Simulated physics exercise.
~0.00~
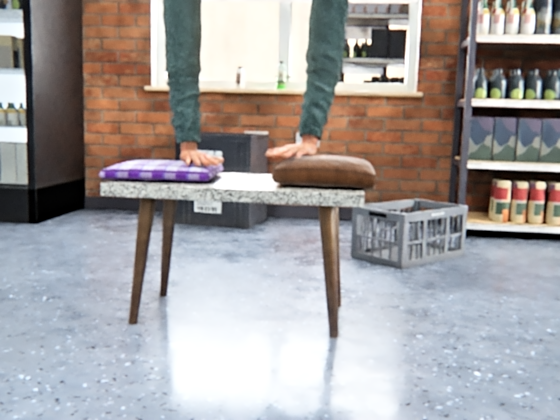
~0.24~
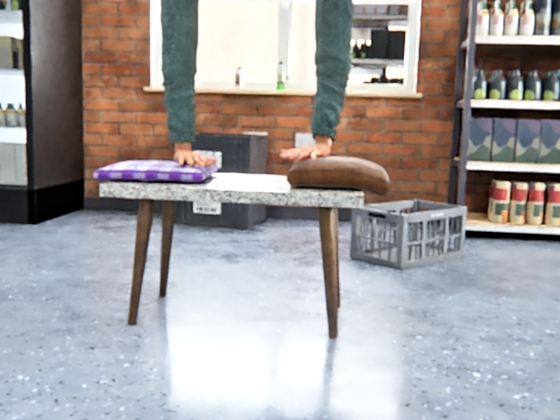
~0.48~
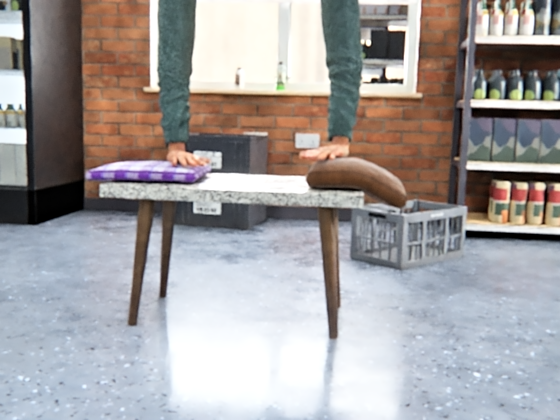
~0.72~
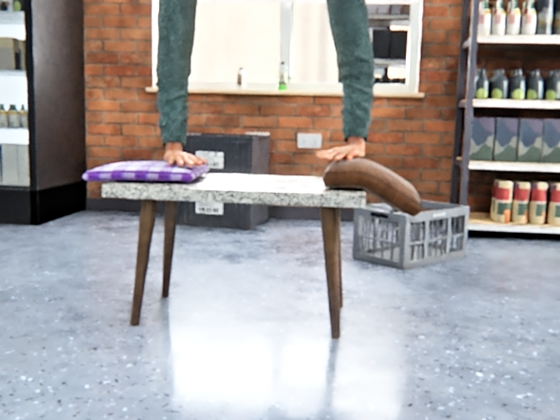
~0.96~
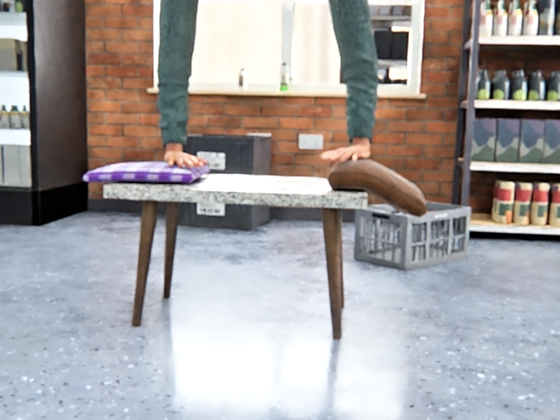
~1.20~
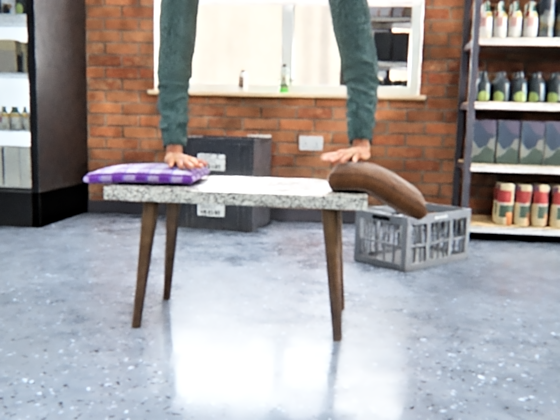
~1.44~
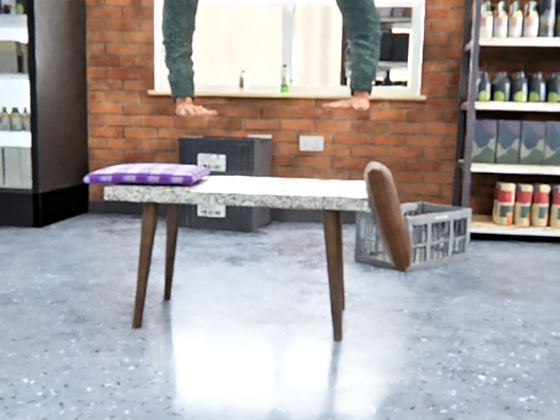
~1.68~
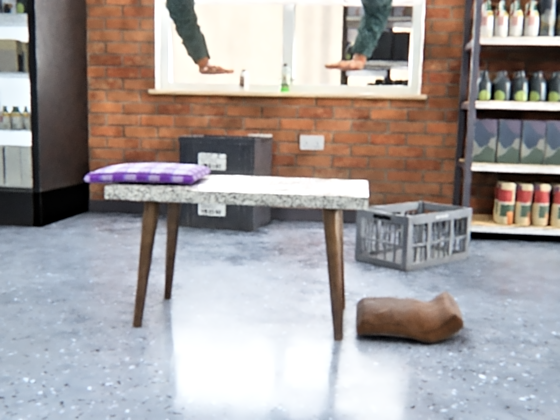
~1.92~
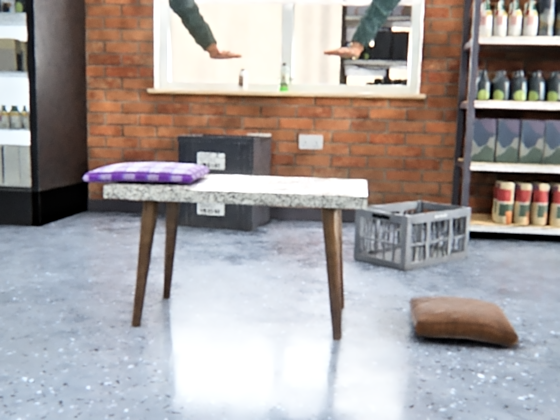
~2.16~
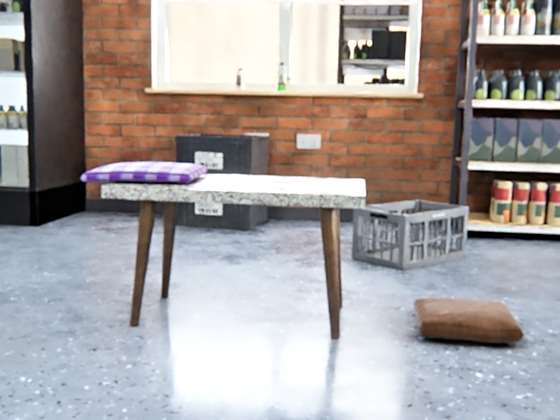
A brown cushion tipped off the right end of a small table and landed on the floor after two hands slid it and a purple checked pad outward, then lifted away, while the pad stayed put on the left end.
